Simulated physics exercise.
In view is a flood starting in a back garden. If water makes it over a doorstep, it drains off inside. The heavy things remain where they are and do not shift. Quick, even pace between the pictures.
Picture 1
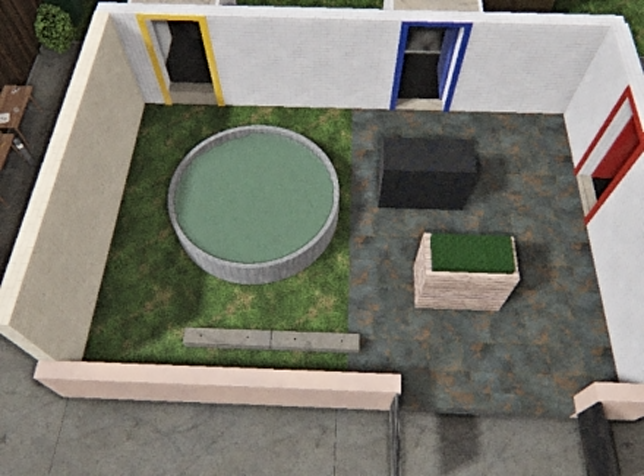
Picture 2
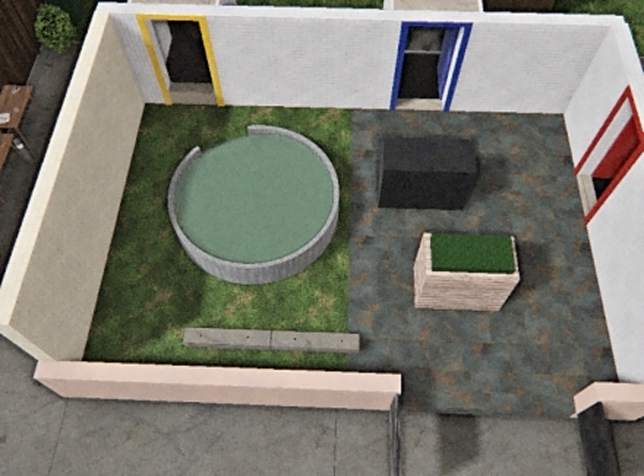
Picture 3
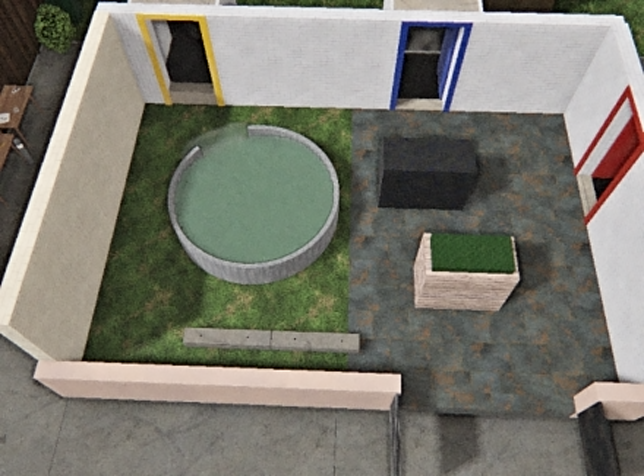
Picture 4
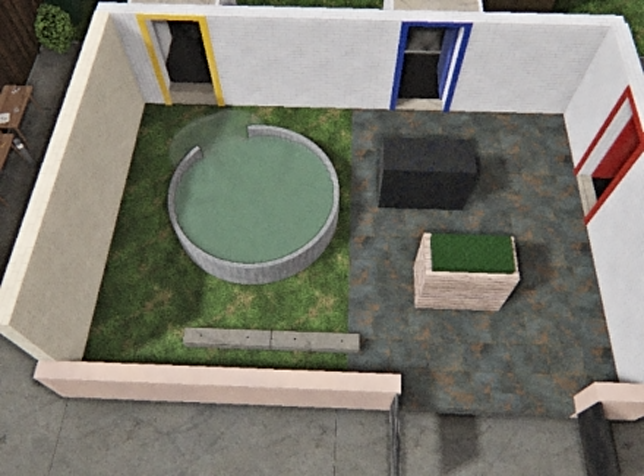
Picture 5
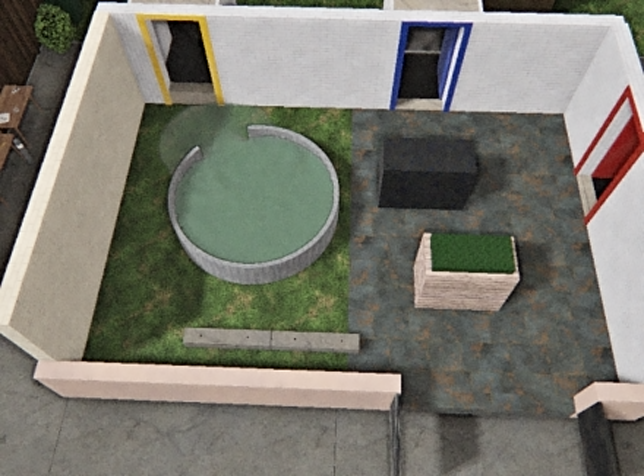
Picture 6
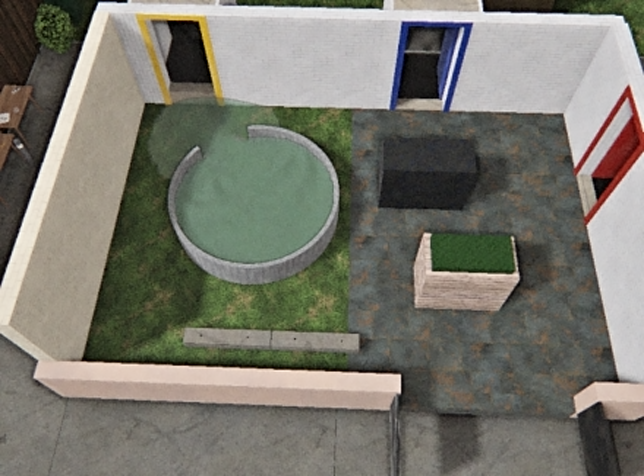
A round tank of green water stood whole and still in a walled garden, then a gap opened on its far side and water poured out, spreading a short way over the grass.
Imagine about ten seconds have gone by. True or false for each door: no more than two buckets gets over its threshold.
The blue door - true; the red door - true; the yellow door - true.
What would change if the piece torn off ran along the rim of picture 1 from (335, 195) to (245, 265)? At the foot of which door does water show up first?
The red one.
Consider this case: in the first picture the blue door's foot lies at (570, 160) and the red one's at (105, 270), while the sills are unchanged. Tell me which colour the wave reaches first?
That would be the yellow one.
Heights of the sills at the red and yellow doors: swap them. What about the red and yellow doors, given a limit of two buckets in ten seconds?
Result - the red door remains within bounds, and the yellow door tops the threshold.
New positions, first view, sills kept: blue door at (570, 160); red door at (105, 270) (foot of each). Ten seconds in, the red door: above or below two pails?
Looks like the red one spills past the mark.
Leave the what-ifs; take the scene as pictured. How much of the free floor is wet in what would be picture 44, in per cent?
The answer is around 50 per cent.
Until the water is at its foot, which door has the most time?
Last in line is the door marked red.
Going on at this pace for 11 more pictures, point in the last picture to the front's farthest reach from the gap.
Close to (351, 113).
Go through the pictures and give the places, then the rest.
The first frame shows the round tank at (254, 194) is whole and still.
In the second frame, the front is at a hidden place, out from the gap on the round tank's far side.
In the third frame, water pours out on the round tank's far side and has run to (191, 144).
In the fourth frame, the front is at (184, 131), out from the gap on the round tank's far side.
In the fifth frame, water pours out on the round tank's far side and has run to (188, 111).
In the sixth frame, water pours out on the round tank's far side and has run to (170, 106).
A moment on, water covers 10 % of the floor; the blue door not reached, the red door not reached, the yellow door wet at the sill, nothing in.
Next, water covers 15 % of the floor; the blue door not reached, the red door not reached, the yellow door wet at the sill, nothing in.
Then, water covers 30 % of the floor; the blue door wet at the sill, nothing in, the red door not reached, the yellow door wet at the sill, nothing in.
Later, water covers 50 % of the floor; the blue door wet at the sill, nothing in, the red door not reached, the yellow door wet at the sill, nothing in.
In the end, water covers 80 % of the floor; the blue door wet at the sill, nothing in, the red door wet at the sill, nothing in, the yellow door wet at the sill, nothing in.
